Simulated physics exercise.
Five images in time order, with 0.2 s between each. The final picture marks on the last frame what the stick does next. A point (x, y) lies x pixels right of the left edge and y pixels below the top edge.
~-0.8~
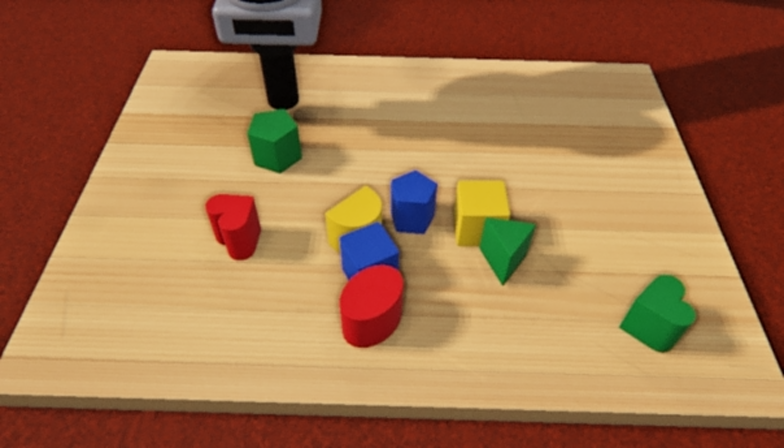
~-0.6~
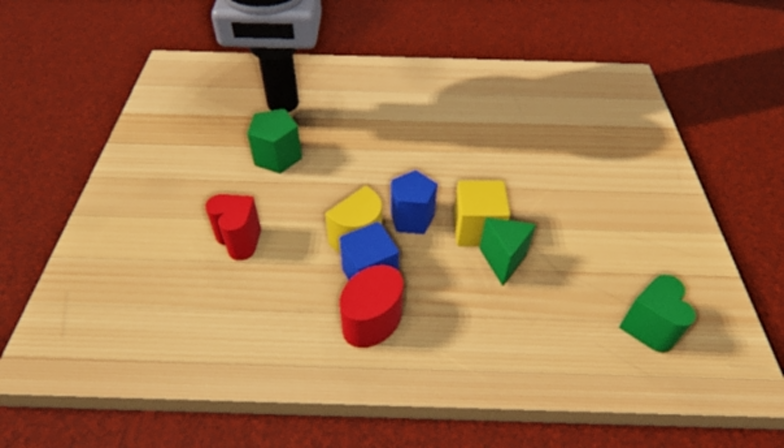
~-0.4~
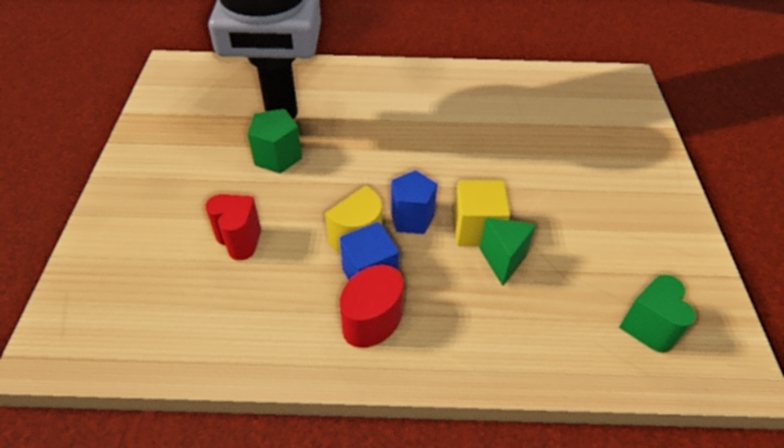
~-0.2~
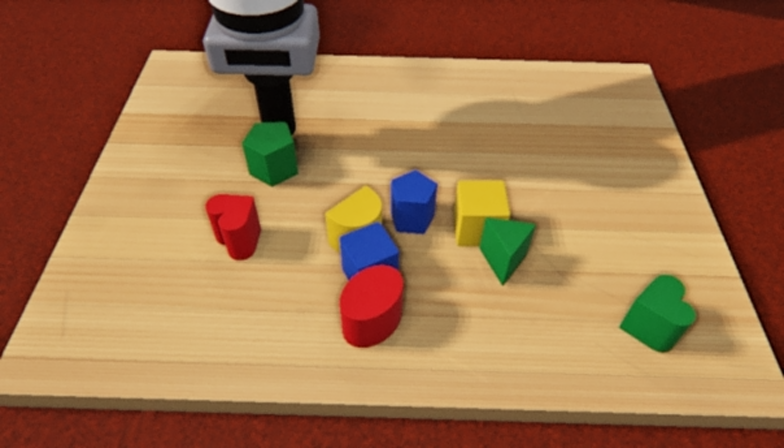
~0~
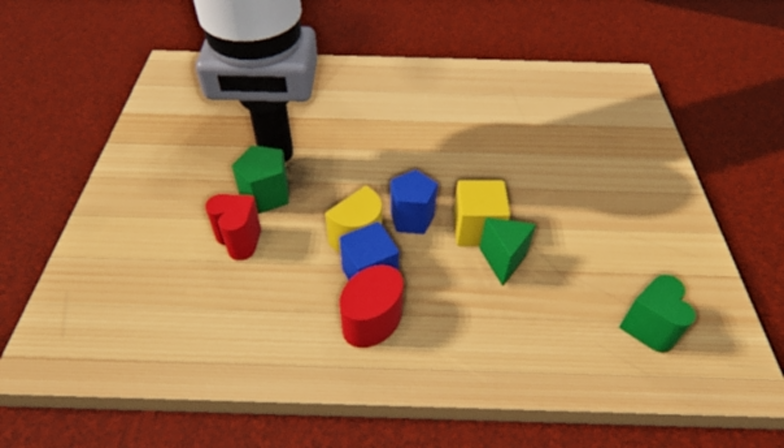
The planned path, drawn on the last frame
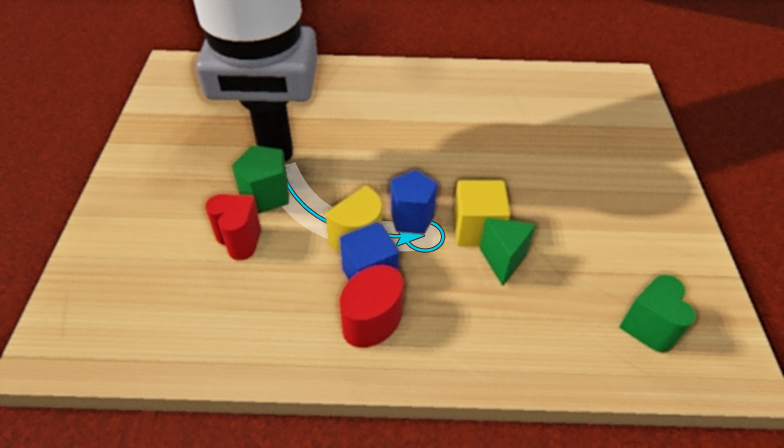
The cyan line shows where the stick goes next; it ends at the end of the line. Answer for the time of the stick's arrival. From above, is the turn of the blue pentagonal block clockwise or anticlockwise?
Looking from above, the answer is counterclockwise.
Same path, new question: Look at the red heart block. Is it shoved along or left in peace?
It shifts.
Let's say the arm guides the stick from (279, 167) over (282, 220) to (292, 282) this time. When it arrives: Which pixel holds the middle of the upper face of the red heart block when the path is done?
When the path ends, it will be at (187, 256).
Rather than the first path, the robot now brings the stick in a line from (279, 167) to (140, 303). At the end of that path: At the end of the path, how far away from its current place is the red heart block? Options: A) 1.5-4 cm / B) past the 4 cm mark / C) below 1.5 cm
I choose B.
Drawn move, from (279, 167) through (305, 206) and (358, 232) to (424, 236).
On the path given first. One third of the way, stick (303, 193); red heart block (223, 217); green pentagonal block (256, 186), turned 40° clockwise.
Two thirds of the way, stick (358, 219); red heart block (223, 217); green pentagonal block (256, 186), turned 40° clockwise; yellow half-round block (389, 216); blue four-sided block (388, 255), turned 35° clockwise; blue pentagonal block (419, 186), turned 15° anticlockwise.
At the end, stick (425, 223); red heart block (223, 217); green pentagonal block (256, 186), turned 40° clockwise; yellow half-round block (440, 232), turned 30° clockwise; blue four-sided block (400, 260), turned 50° clockwise; blue pentagonal block (439, 176), turned 50° anticlockwise.
